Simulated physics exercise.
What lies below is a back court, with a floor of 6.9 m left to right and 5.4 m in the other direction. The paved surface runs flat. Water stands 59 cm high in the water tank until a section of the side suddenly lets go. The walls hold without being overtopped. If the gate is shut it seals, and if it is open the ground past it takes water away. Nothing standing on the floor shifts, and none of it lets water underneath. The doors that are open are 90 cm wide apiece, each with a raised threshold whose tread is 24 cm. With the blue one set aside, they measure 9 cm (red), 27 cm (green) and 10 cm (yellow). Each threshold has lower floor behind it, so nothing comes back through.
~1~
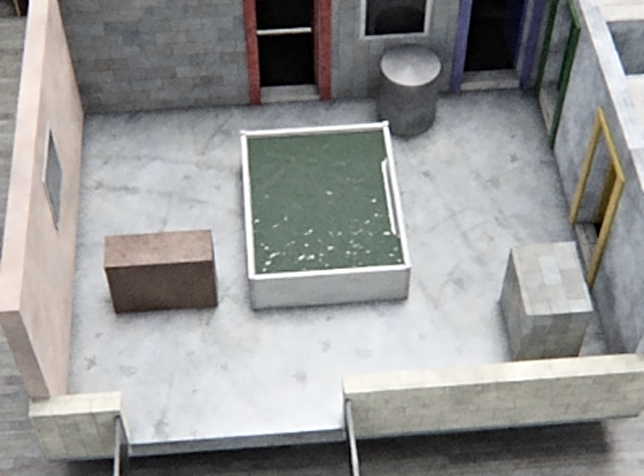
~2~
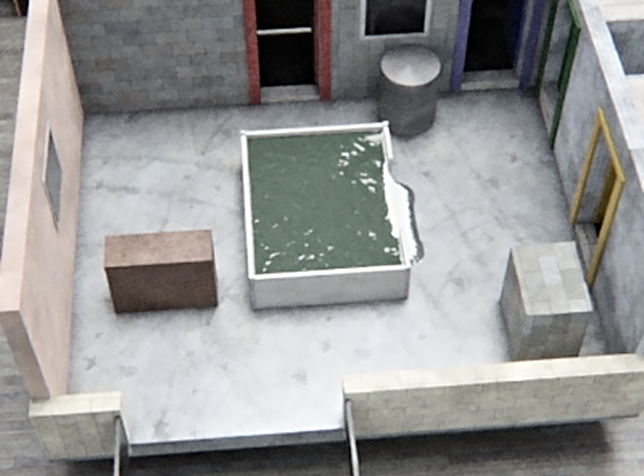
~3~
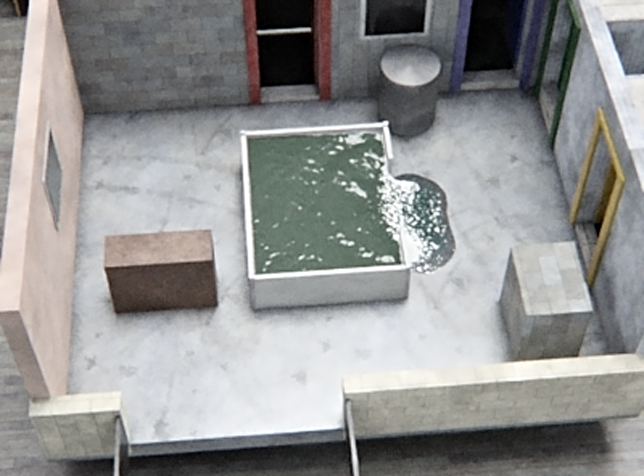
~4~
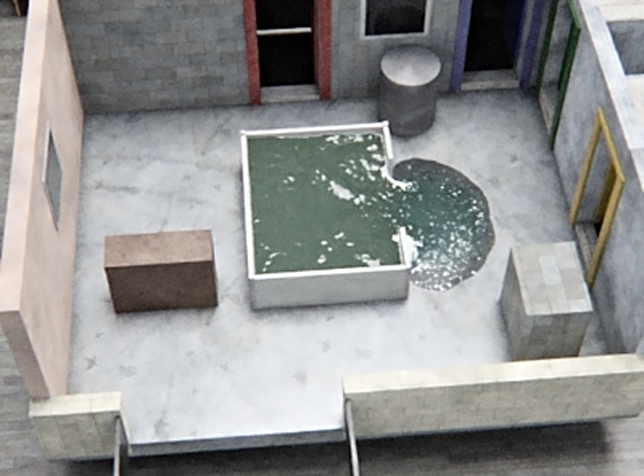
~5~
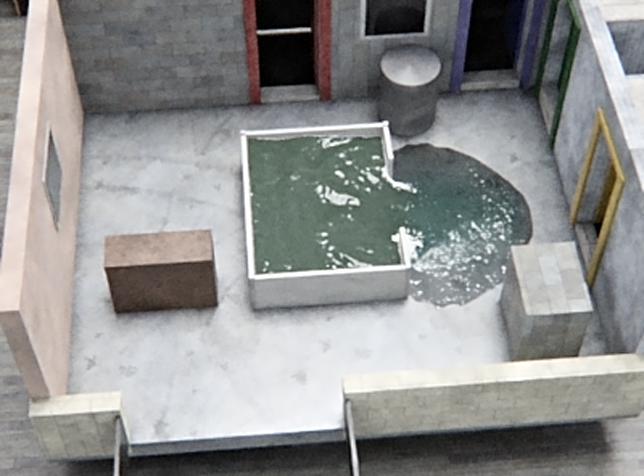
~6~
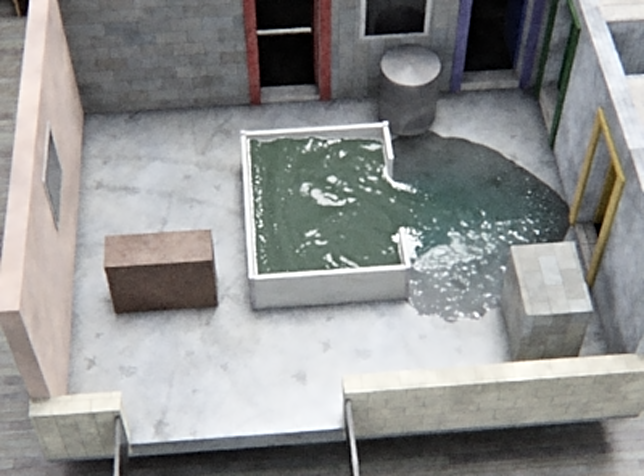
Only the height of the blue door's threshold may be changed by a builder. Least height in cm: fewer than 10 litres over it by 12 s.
Approx. 26 cm.
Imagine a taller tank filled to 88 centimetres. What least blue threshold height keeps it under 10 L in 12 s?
Something near 40 cm should do.
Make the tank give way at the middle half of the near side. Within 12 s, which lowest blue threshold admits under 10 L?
A height of around 8.5 cm.
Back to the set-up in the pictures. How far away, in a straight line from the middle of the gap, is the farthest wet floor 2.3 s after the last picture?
About 3.8 m.
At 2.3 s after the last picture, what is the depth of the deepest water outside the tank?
About 36 cm.
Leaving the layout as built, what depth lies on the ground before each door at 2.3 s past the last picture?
Yellow door 24 cm, blue door 25 cm, green door 20 cm, red door 0 cm.
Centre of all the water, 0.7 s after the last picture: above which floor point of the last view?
The centre of all the water is around (378, 223).
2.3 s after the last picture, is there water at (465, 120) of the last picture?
At that moment it's submerged.
Then, 0.7 s after the last picture water covers 25 % of the floor, deepest (34 cm) near (402, 223); it has not reached the blue door.
Then, 2.3 s after the last picture water covers 35 % of the floor, deepest (36 cm) near (429, 100); 25 cm at the blue door, 40 litres in over its 15 cm threshold.
Then, 11.3 s after the last picture water covers 90 % of the floor, deepest (11 cm) near (617, 389); 10 cm at the blue door, 103 litres in over its 15 cm threshold.
At the blue door as built, the water peaked near 25 cm, 2.1 s after the last picture.
With a threshold of 23.5 cm, 17 litres would have come in within the 12 s; with 32 cm, 1 litre. So under 10 litres takes about 26 cm.
